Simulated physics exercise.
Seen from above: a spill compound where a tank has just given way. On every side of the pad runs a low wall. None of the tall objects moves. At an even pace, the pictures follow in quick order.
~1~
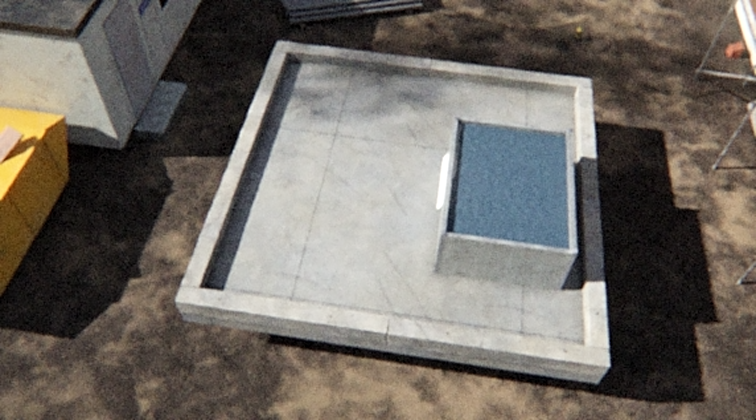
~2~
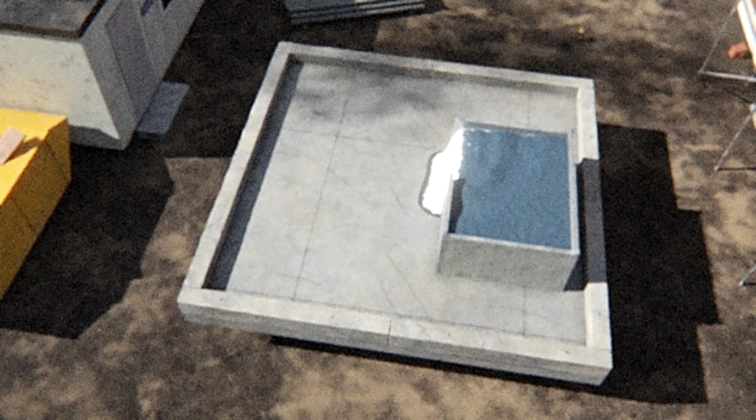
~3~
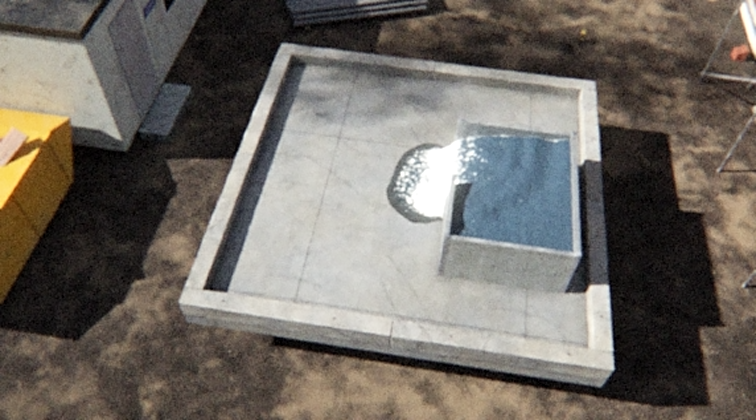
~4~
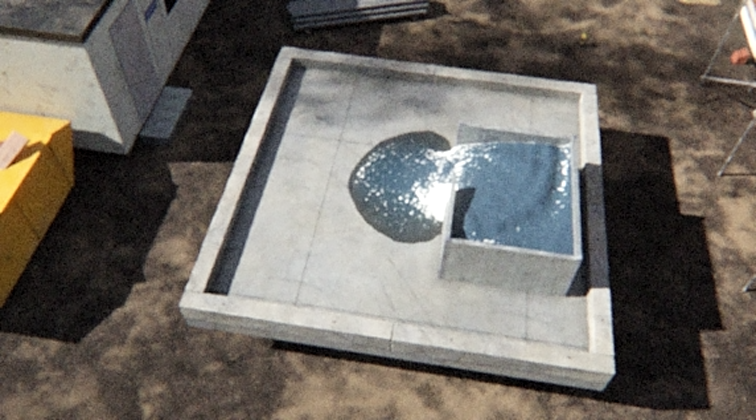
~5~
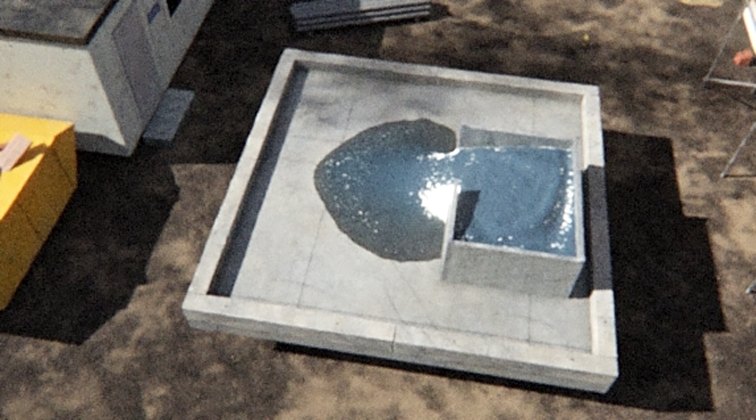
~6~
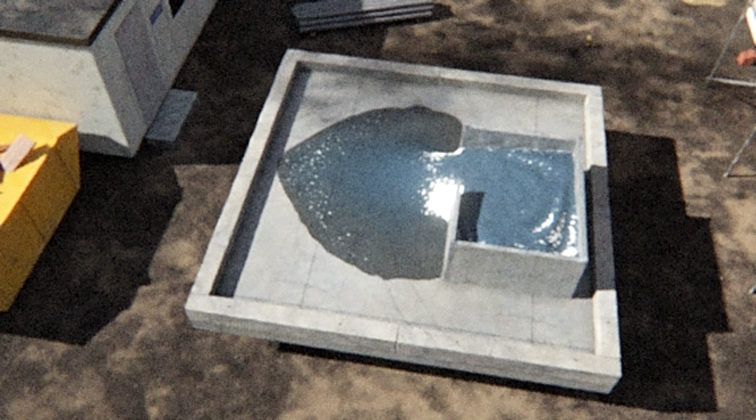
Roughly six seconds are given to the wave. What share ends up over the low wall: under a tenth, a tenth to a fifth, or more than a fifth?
The part that gets over is a tenth to a fifth.
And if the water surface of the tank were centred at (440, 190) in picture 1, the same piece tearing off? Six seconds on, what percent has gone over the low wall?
Share noted: About 18 %.
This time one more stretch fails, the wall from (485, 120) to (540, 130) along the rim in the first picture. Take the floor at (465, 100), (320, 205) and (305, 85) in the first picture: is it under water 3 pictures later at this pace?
Taking them as listed, I'd say drenched, unwetted and unwetted.
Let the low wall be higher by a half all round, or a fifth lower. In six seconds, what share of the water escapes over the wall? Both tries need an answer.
I'd expect around 2 per cent for the first wall and around 18 per cent for the second.
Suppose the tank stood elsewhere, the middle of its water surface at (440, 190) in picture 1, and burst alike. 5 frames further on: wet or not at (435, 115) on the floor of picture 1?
I'd say the spot ends up left untouched.
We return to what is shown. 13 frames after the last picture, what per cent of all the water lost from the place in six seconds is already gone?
My estimate is roughly 60 percent.
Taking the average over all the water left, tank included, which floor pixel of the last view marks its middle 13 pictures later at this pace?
At roughly (405, 190).
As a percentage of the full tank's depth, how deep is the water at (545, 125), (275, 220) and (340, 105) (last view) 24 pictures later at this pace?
About 0 per cent, then 18 per cent, then 20 per cent.
A moment on, water covers 45 % of the floor; the low wall has let 0 % over.
Next, water covers 50 % of the floor; the low wall has let 0 % over.
Then, water covers 55 % of the floor; the low wall has let 8 % over.
Later, water covers 65 % of the floor; the low wall has let 12 % over.
In the end, water covers 85 % of the floor; the low wall has let 13 % over.
